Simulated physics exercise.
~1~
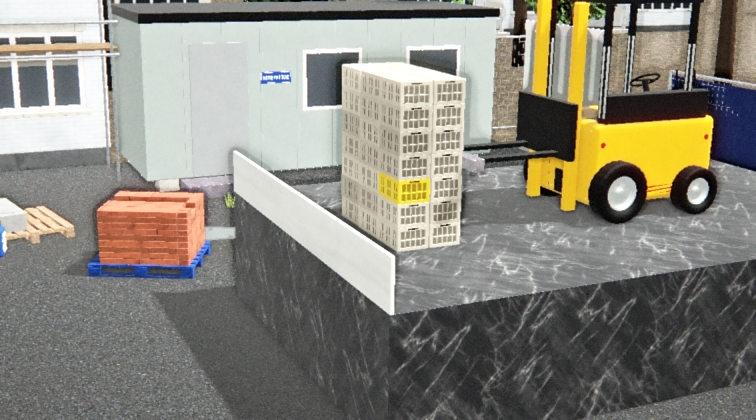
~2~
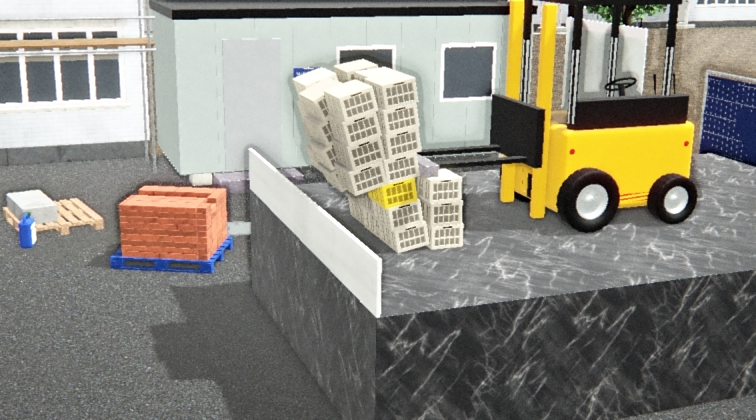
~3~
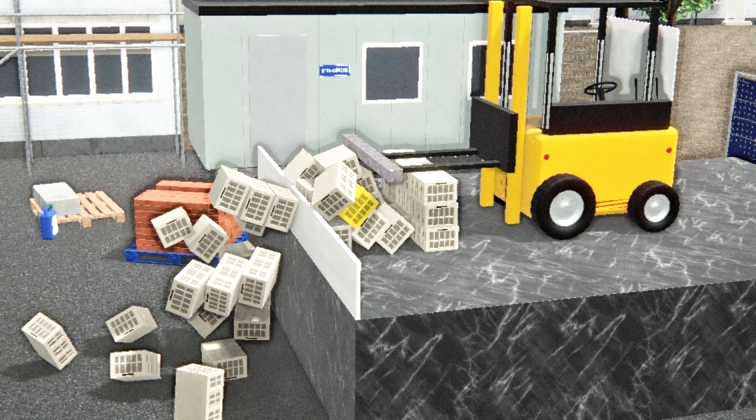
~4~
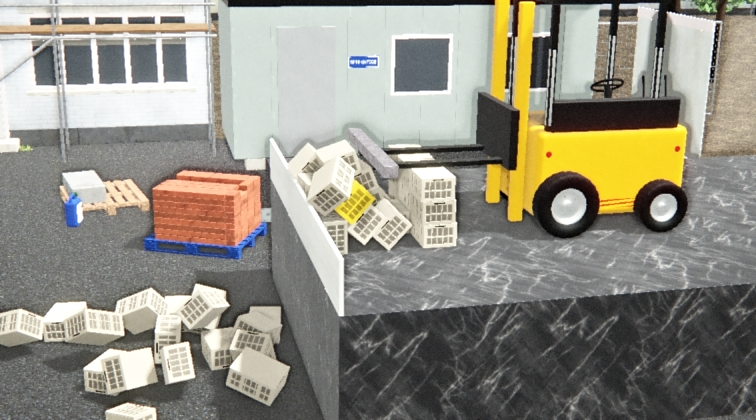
A yellow forklift moved left and pushed a beam into a tall stack of pale crates, which leaned and toppled at the platform's edge. Many tumbled over the white board to the ground, while the rest, including the tilted yellow-marked one, stayed heaped on top.
